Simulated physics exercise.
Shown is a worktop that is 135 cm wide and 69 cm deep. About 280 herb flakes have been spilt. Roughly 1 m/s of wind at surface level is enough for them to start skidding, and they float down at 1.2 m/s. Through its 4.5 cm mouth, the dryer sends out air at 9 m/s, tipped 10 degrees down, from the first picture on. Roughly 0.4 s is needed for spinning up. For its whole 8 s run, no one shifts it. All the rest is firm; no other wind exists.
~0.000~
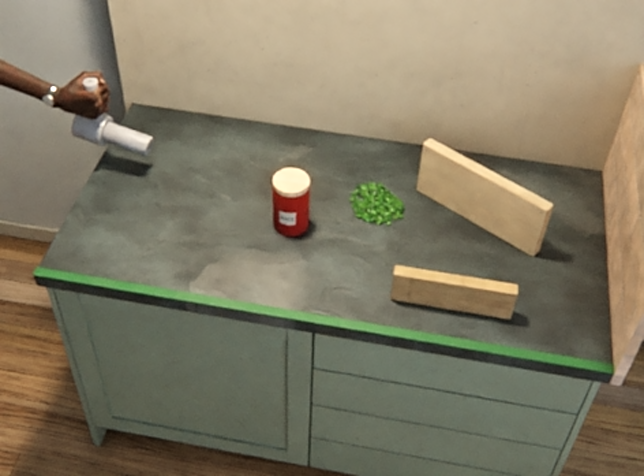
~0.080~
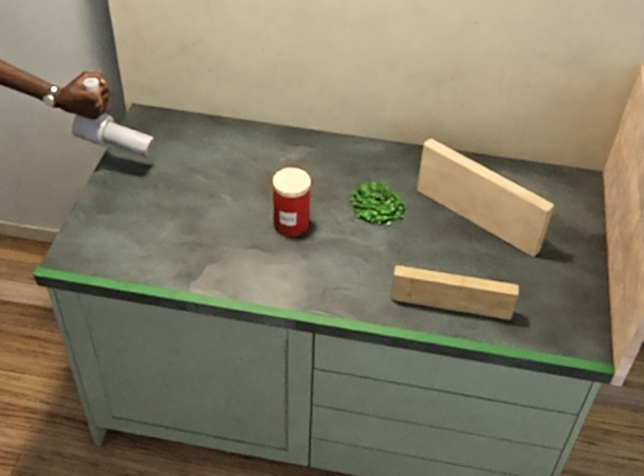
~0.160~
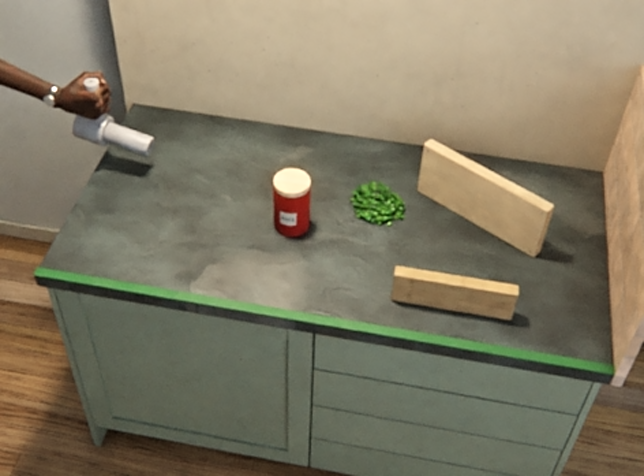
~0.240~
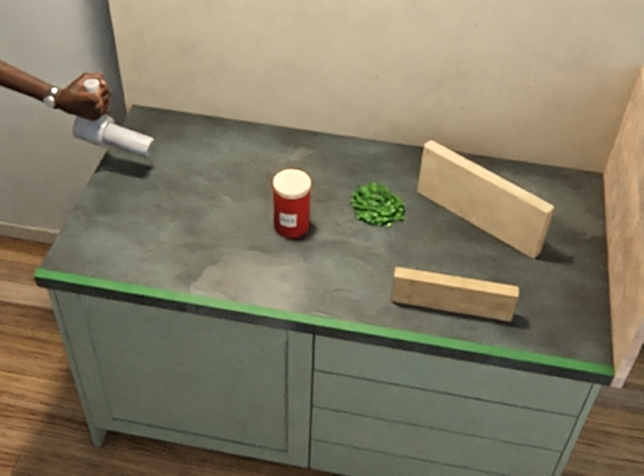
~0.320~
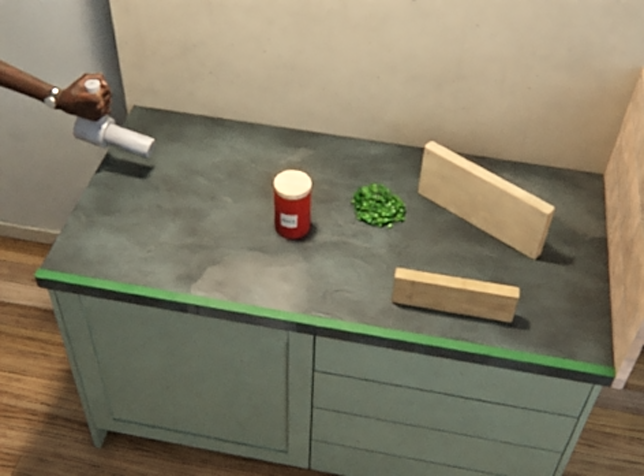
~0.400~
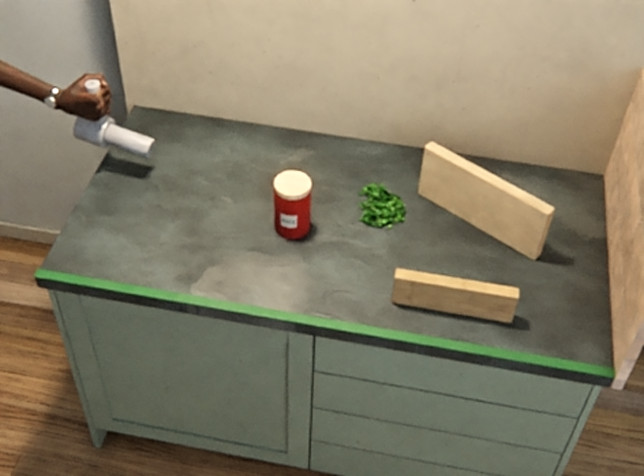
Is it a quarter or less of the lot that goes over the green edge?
No, it is more than a quarter.
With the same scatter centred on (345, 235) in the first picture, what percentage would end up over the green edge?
It would come to some 60 in a hundred.
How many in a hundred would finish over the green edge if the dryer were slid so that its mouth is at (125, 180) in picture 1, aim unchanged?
Some 0 %.
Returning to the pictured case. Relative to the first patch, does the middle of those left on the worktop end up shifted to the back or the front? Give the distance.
Towards the back, some 25 cm.
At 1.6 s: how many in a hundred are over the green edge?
I'd say near 30 per cent by then.
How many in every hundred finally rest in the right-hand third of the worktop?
I'd estimate around 40 per cent.
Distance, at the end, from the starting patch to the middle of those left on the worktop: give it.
About 55 centimetres.
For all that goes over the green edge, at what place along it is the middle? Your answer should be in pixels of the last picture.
The middle crossing sits close to (555, 368) in the last picture.
After 1.6 s, 30 % are over the green edge; the middle of those still in play is near (465, 221); 25 % have settled or left.
After 2.6 s, 40 % are over the green edge; the middle of those still in play is near (465, 221); 46 % have settled or left.
After 4.4 s, 49 % are over the green edge; the middle of those still in play is near (557, 173); 63 % have settled or left.
After 8.0 s, at the end, 60 % are over the green edge; the middle of those still in play is near (561, 168).
